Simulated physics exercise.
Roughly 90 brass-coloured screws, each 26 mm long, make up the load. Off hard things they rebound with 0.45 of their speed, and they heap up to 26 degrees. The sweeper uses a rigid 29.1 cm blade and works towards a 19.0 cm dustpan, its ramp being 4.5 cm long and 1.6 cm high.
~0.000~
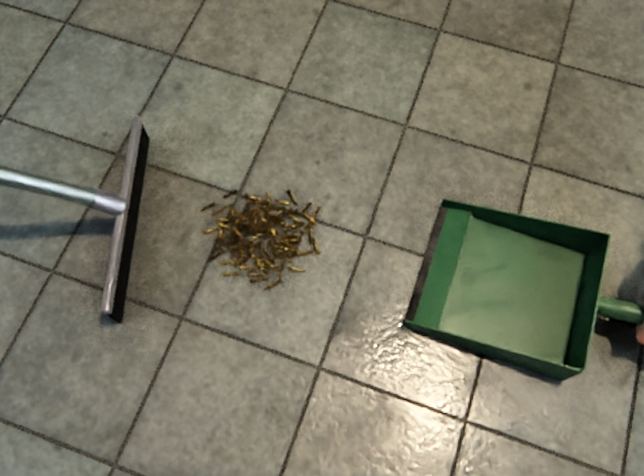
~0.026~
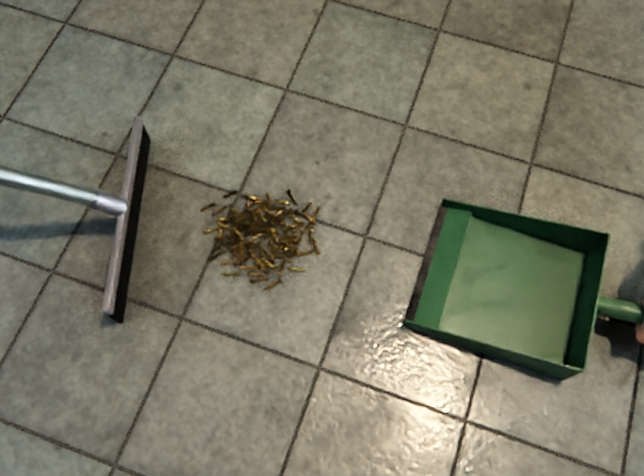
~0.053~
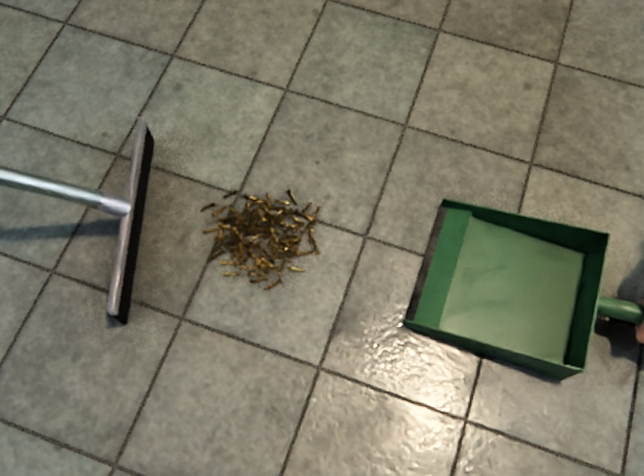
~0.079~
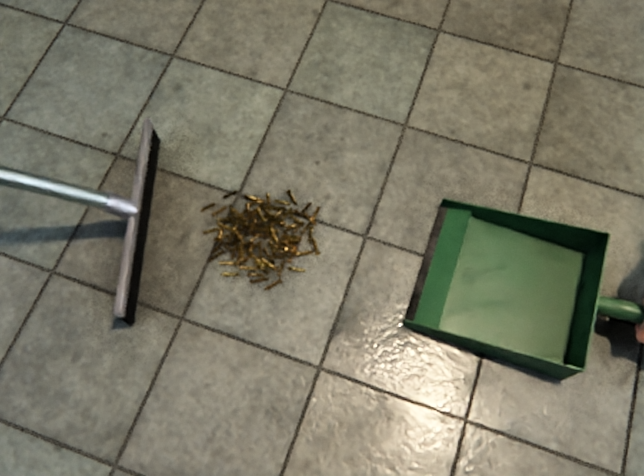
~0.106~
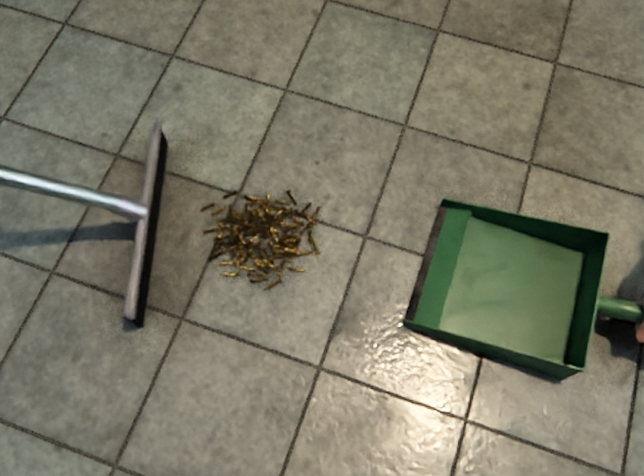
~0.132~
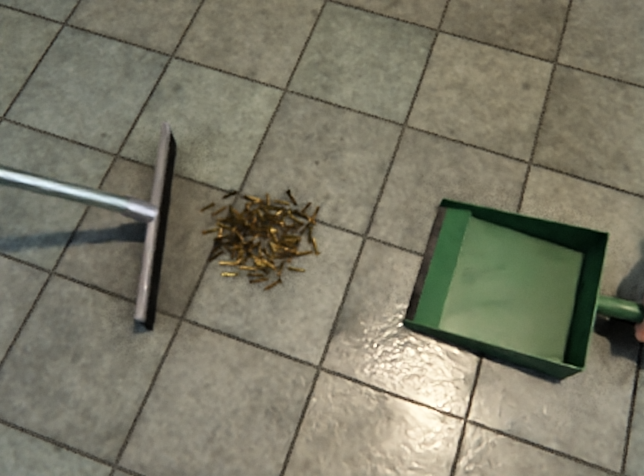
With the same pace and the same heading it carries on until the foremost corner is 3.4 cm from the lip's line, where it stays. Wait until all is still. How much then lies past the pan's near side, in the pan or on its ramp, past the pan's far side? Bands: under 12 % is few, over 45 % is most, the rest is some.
Near side: Few; pan: Few; far side: Few.
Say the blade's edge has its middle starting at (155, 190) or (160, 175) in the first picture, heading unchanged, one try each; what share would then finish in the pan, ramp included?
I'd put it near 0 per cent for the first and near 5 per cent for the second.
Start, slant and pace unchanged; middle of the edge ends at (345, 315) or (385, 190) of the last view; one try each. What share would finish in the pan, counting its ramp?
About 0 % and 0 %.
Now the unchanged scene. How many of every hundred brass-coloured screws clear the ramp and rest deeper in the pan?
It comes to some 0 per cent.
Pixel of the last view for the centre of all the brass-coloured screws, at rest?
Roughly (389, 252).
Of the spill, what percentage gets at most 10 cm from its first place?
The figure is some 0 percent.
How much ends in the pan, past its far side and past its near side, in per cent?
Near: 0; pan: 0; far: 5 (percent).
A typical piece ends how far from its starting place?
18 cm, roughly.
Then, at 0.39 s, middle of the blade 23 cm from the lip; 0 % over the lip, far side 0 %, near side 5 %.
After 0.56 s, middle of the blade 13 cm from the lip; 0 % over the lip, far side 0 %, near side 5 %.
After 0.86 s, middle of the blade 8 cm from the lip; 0 % over the lip, far side 5 %, near side 0 %.
At rest (1.3 s), near side 0 %, pan 0 %, far side 5 %, in front of the lip or behind the blade 95 %.
